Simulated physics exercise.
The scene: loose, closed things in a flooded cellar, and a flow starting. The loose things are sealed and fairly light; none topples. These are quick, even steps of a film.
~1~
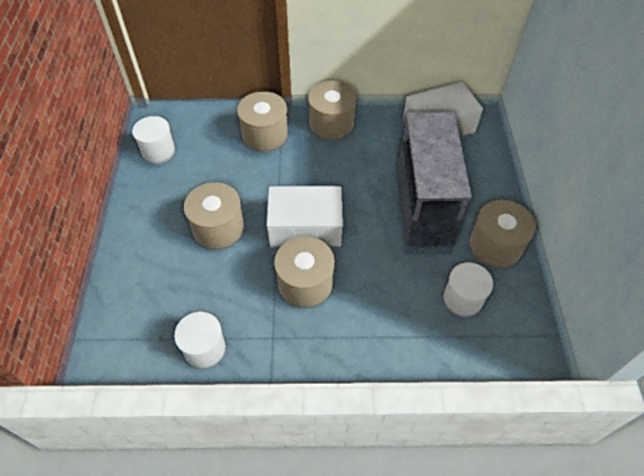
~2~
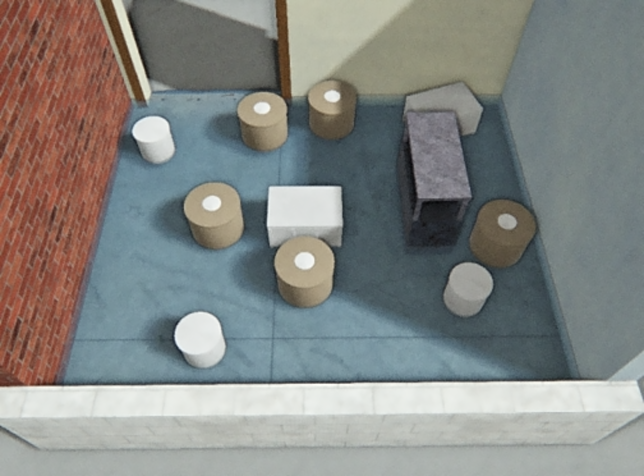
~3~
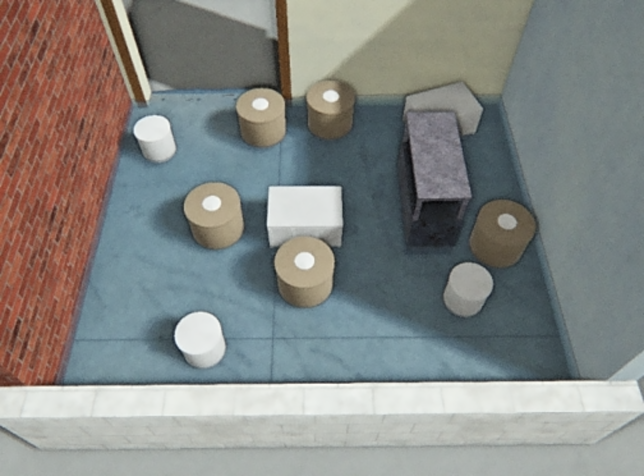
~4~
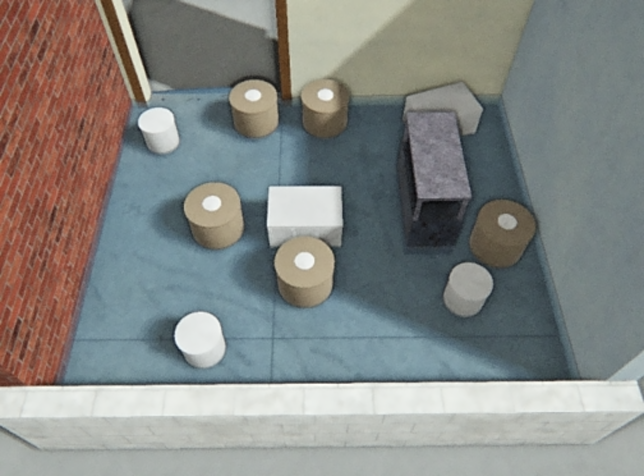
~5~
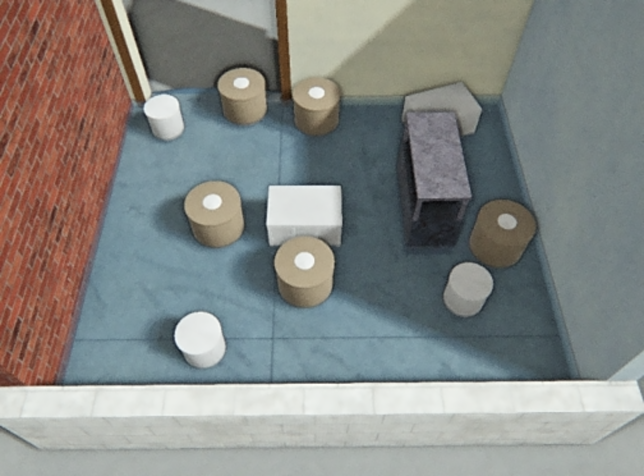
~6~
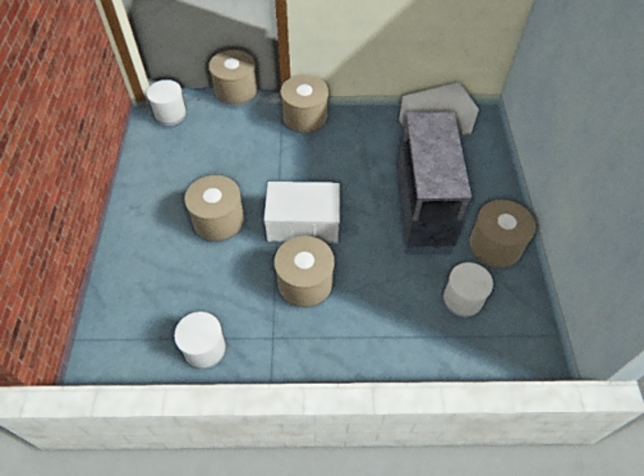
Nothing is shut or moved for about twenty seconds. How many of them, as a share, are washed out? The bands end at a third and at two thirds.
It is two thirds or above.
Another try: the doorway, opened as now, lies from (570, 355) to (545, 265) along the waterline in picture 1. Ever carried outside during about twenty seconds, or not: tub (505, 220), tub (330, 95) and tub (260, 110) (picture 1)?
In that order: Out, left behind, left behind.
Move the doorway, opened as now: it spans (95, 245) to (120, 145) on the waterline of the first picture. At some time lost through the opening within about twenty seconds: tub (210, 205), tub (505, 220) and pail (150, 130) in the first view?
As listed: Through, inside, gone.
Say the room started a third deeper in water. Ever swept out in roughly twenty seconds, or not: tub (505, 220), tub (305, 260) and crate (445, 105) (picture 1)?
In turn: Left behind, through, yes.
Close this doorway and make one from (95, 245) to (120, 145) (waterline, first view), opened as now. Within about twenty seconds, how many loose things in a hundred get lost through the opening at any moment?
Near 70 in a hundred.
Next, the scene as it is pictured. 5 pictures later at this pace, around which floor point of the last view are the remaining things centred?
At about (328, 228).
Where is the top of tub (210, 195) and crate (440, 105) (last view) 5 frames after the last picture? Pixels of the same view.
Near (191, 144) and (408, 99).
A moment on, 3 of 10 are out; 7 afloat.
Next, 5 of 10 are out; 5 afloat.
Later, 7 of 10 are out; 3 afloat.
In the end, 7 of 10 are out; 3 afloat.
